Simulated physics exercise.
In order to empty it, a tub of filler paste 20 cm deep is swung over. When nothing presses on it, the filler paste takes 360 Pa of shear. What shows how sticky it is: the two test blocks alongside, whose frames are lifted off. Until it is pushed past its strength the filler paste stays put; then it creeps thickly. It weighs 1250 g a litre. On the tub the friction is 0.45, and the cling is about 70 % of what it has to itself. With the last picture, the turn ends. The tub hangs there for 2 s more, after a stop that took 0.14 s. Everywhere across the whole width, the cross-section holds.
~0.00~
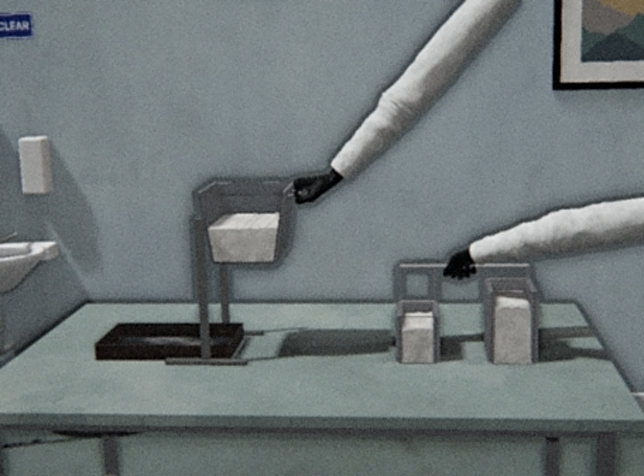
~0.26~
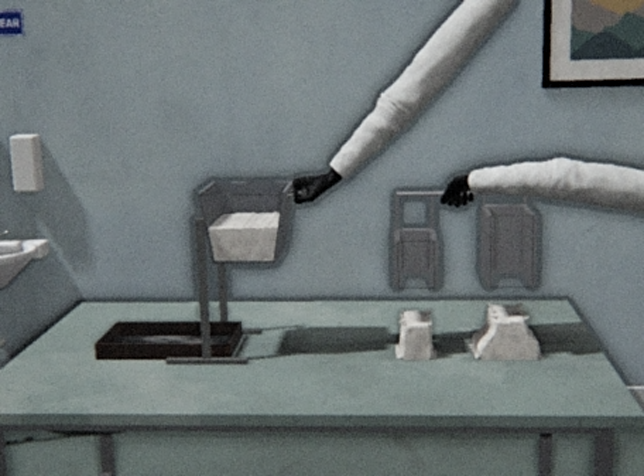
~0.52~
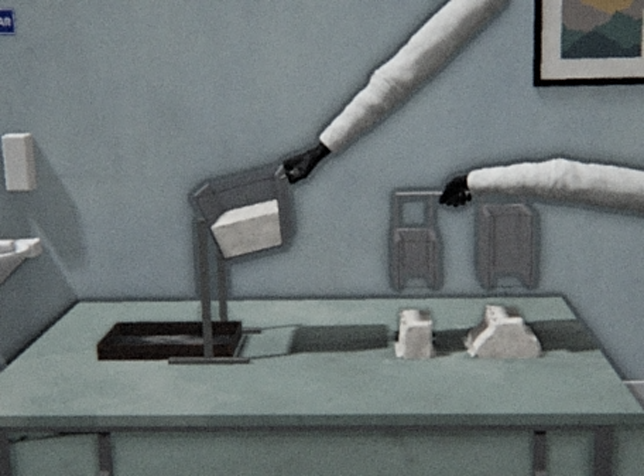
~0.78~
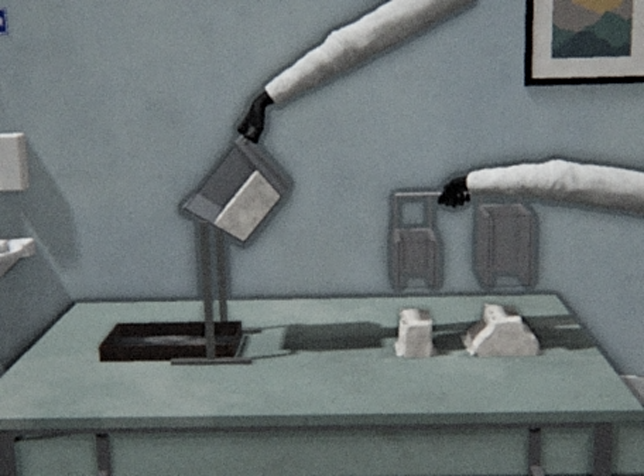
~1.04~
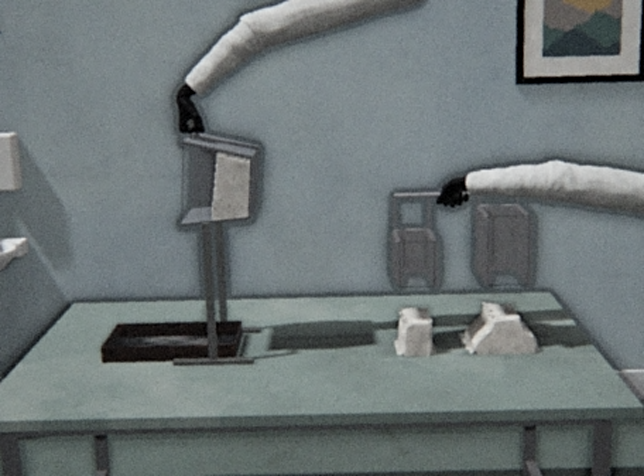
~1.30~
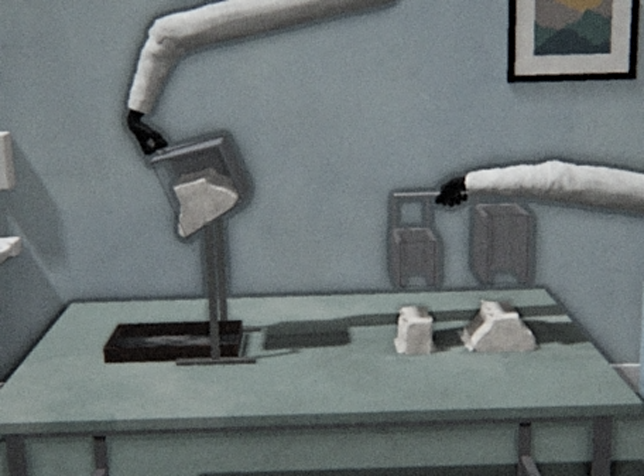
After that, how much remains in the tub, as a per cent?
0 %.
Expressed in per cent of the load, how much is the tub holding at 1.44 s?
Roughly 40 per cent.
After 1.44 s, the tub is at 112 degrees and holds 41 %.
After 1.61 s, the tub is at 112 degrees and holds 0 %.
After 1.78 s, the tub is at 112 degrees and holds 0 %.
After 1.95 s, the tub is at 112 degrees and holds 0 %.
After 3.30 s, the tub is at 112 degrees and holds 0 %.
